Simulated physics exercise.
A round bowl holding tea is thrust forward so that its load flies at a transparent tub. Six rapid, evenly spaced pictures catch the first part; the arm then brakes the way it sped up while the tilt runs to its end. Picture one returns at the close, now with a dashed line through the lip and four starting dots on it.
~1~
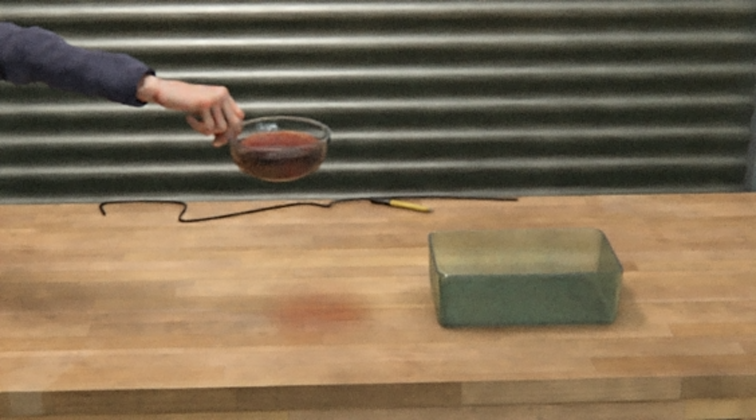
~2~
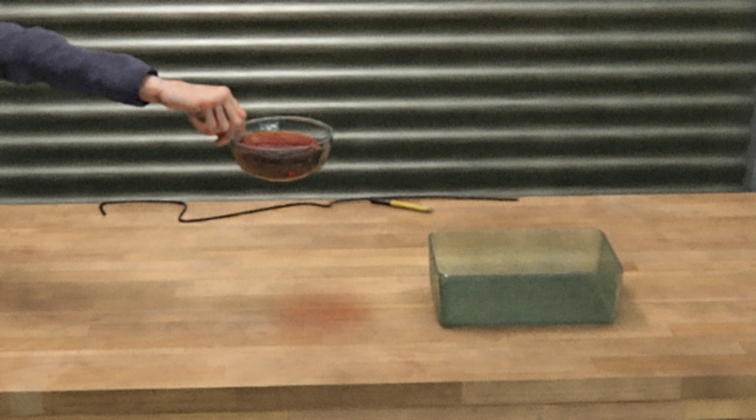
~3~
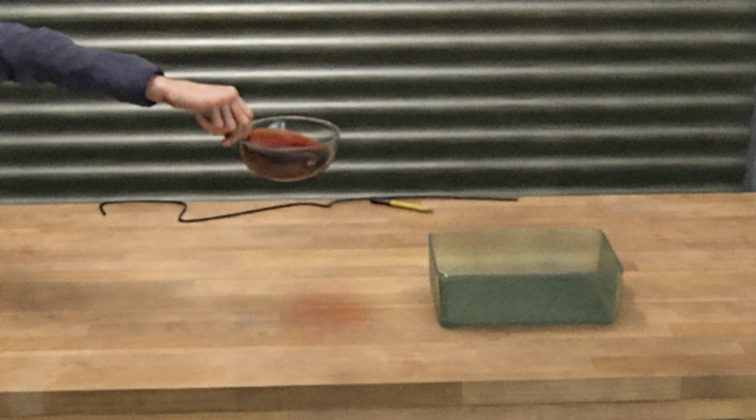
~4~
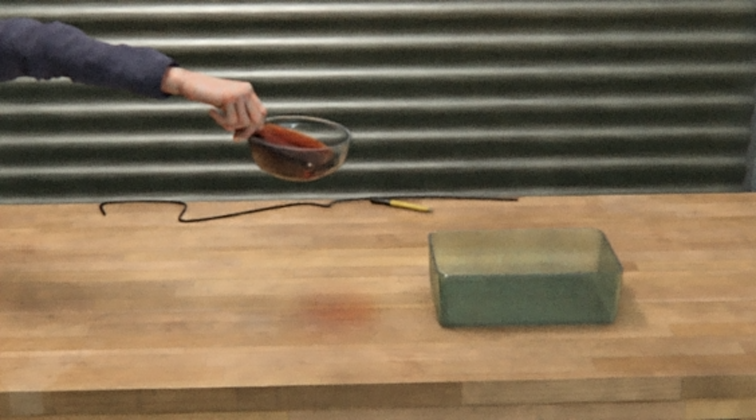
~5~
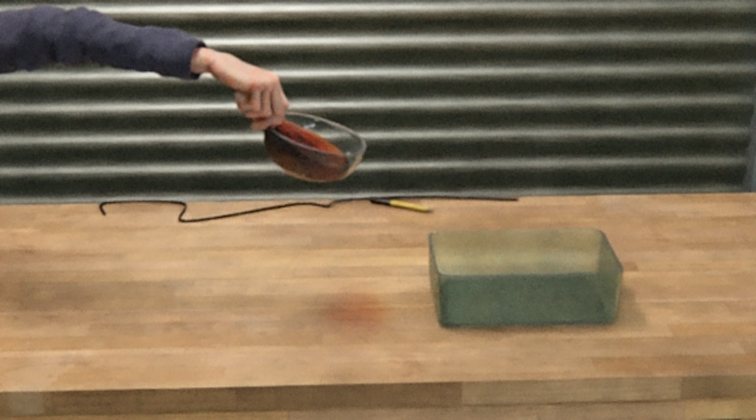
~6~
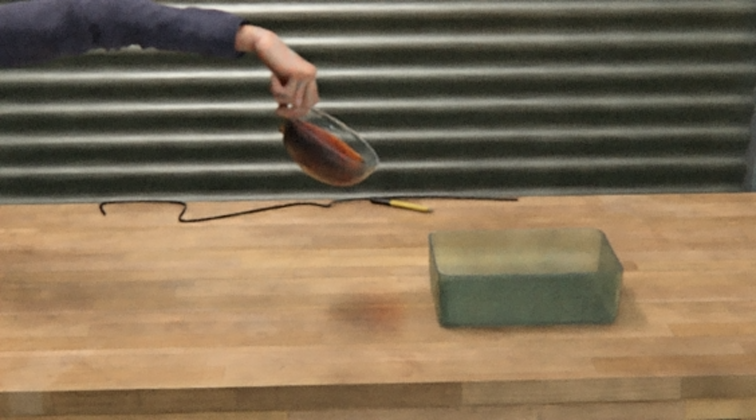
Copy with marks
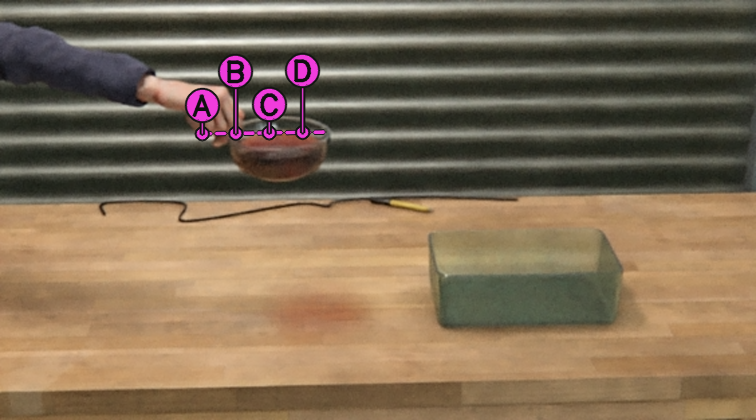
Above a wooden table, a hand moves a glass bowl of reddish liquid right, tilting it.
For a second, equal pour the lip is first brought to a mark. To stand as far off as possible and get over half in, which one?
Take D.
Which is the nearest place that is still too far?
Place C.
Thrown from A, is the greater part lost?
Yes.
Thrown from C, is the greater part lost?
Yes, that goes wrong.
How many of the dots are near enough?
One of the four.
In magenta, A at (202, 133); B at (235, 133); C at (269, 132); D at (302, 132).
For place A, about 0 % lands in the tub, 100 % falls short.
For place B, about 0 % lands in the tub, 98 % falls short.
For place C, about 16 % lands in the tub, 78 % falls short and 5 % goes beside or beyond.
For place D, about 68 % lands in the tub, 21 % falls short and 11 % goes beside or beyond.
